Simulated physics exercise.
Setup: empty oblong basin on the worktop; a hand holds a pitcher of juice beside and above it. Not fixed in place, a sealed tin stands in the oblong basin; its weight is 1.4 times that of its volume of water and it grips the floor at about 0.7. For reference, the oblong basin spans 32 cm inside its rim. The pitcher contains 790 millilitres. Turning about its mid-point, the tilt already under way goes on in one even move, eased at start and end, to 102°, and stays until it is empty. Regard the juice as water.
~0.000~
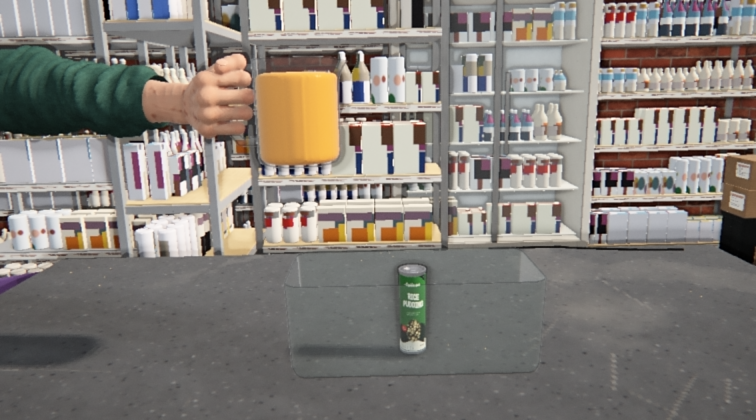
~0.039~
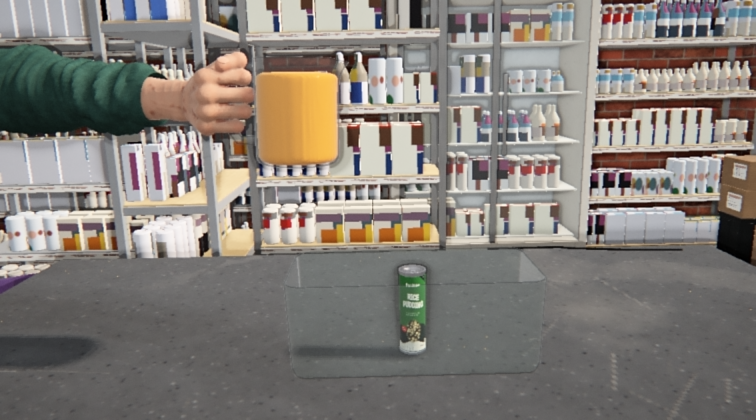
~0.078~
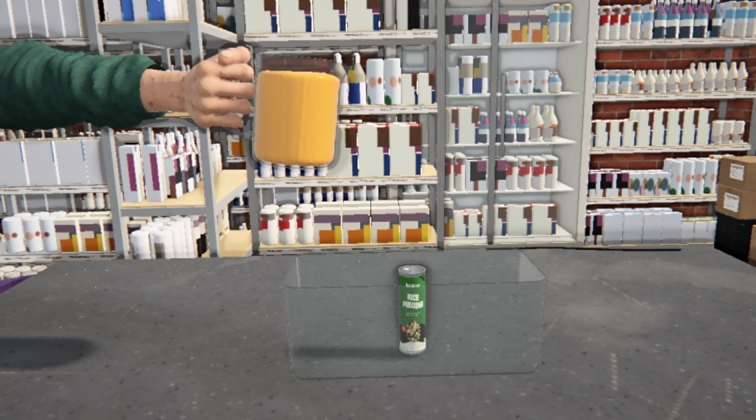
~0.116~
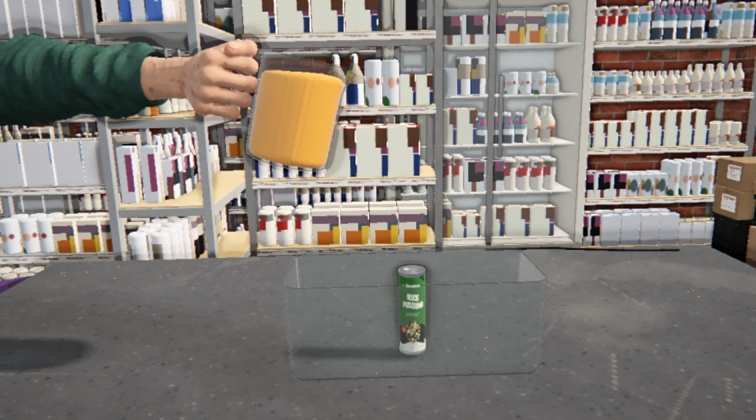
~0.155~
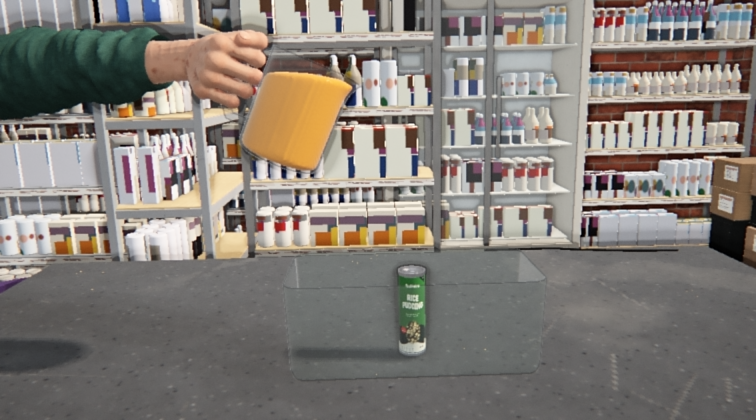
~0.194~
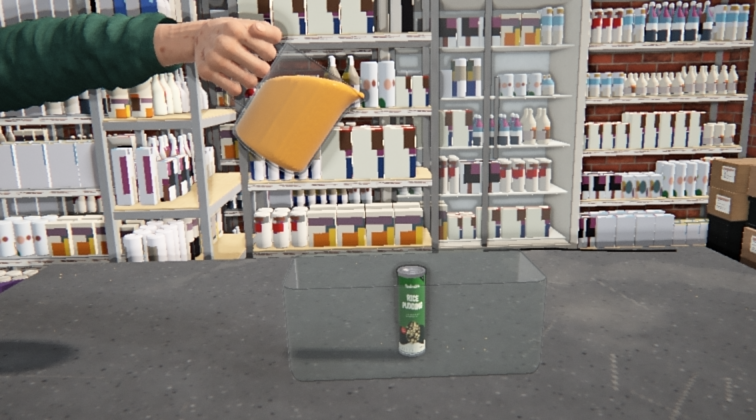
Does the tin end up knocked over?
No.
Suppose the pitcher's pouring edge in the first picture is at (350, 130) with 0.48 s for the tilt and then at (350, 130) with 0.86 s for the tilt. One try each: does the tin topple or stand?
The tin overturns the first time and overturns the second time.
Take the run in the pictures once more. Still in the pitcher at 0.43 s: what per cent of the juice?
Roughly 60 percent.
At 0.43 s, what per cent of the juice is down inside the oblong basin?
Roughly 5 per cent.
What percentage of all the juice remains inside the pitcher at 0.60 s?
Close to 22 percent of the whole amount.
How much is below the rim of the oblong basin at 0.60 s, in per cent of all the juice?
Some 50 percent.
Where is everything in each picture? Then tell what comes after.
The first picture shows tilt 0°; pouring edge (347, 60); surface from (257, 76) to (338, 75); the oblong basin's rim runs from (291, 270) to (533, 264); the tin's top is at (412, 273).
The second picture shows tilt 2°; pouring edge (348, 61); surface from (257, 76) to (338, 75).
The third picture shows tilt 7°; pouring edge (351, 66); surface from (260, 74) to (340, 77).
The fourth picture shows tilt 14°; pouring edge (357, 73); surface from (263, 73) to (344, 79).
The fifth picture shows tilt 24°; pouring edge (362, 85); surface from (261, 91) to (348, 82).
The sixth picture shows tilt 36°; pouring edge (365, 99); surface from (252, 101) to (357, 89).
By 0.43 s the tilt is 99° and 59 per cent is still to pour; the tin stands where it began.
By 0.60 s the tilt is 102° and 22 per cent is still to pour; the tin stands where it began.
By 0.78 s the tilt is 102° and 7 per cent is still to pour; the tin stands where it began.
By 0.98 s the tilt is 102° and 2 per cent is still to pour; the tin stands where it began.
At rest the tin stands where it began.
